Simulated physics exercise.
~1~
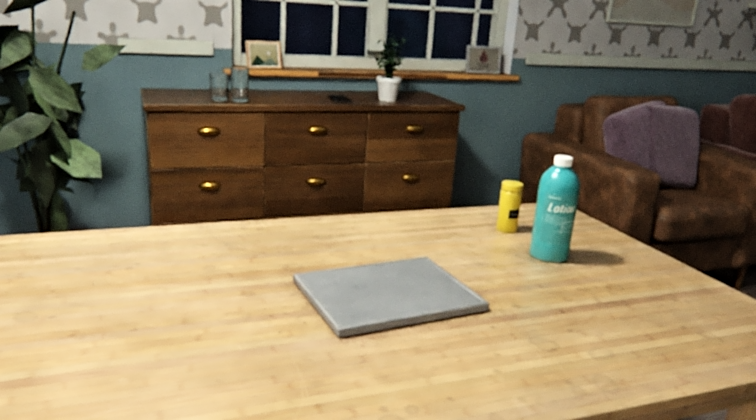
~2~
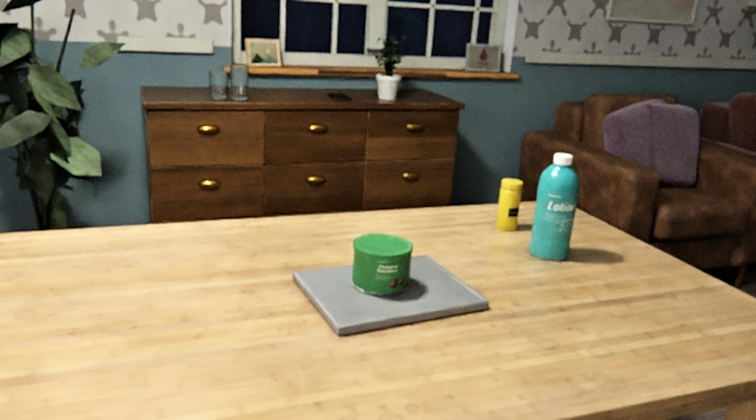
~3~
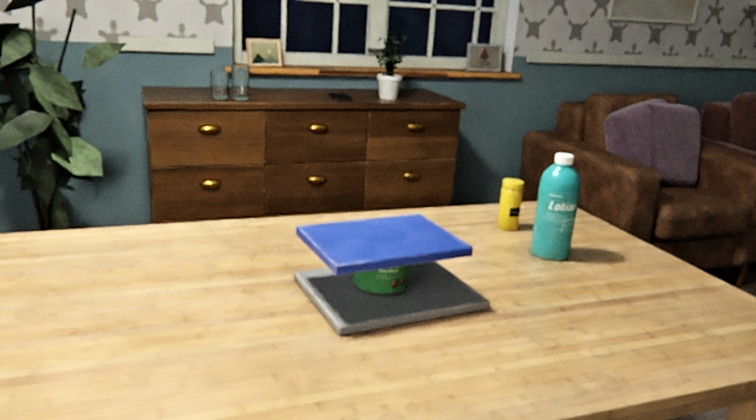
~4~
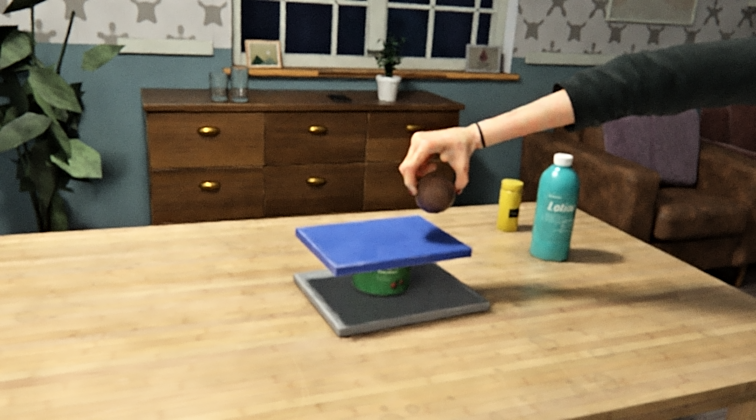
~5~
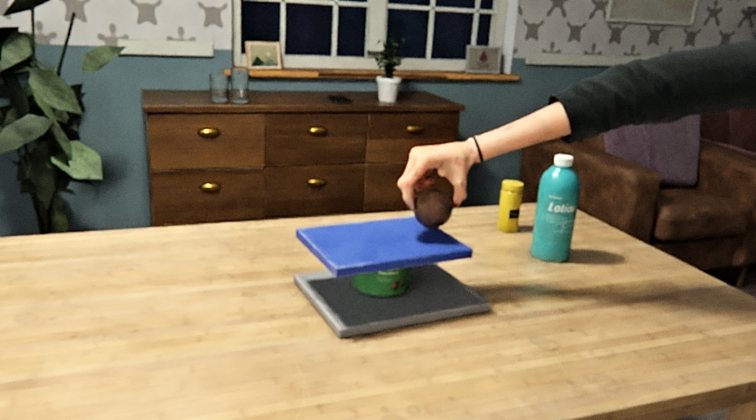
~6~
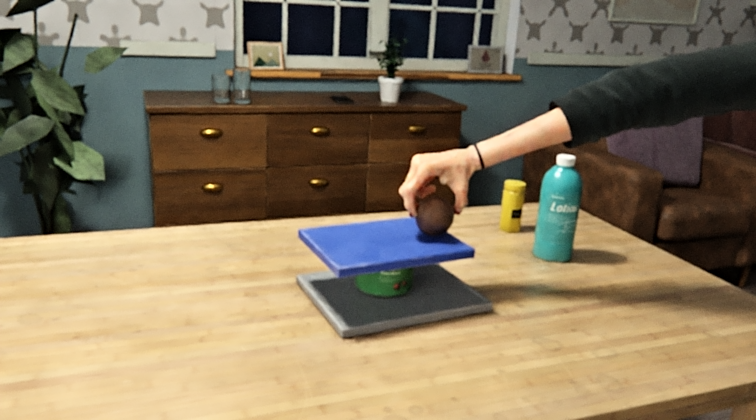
A green tub appears on the grey tray lying on a wooden table, and then a blue tray rests on top of the tub. A hand reaches in from the right holding a brown onion, lowers it a short way onto the blue tray's right side, and keeps hold of it.
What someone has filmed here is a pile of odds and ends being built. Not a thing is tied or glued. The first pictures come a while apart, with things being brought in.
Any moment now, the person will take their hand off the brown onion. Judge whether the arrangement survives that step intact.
I expect the pile to stay intact.
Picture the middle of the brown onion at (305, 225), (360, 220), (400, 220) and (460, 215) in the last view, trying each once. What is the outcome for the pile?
The pile goes down in the first case, does not fall in the second, does not fall in the third and goes down in the fourth.
Then, 0.20 s after the last picture, nothing has stirred.
Then, 0.40 s after the last picture, brown onion resting near (434, 216).
At rest, all 6 in place. Seen from the same camera at the end, brown onion near (435, 216). The pile holds.
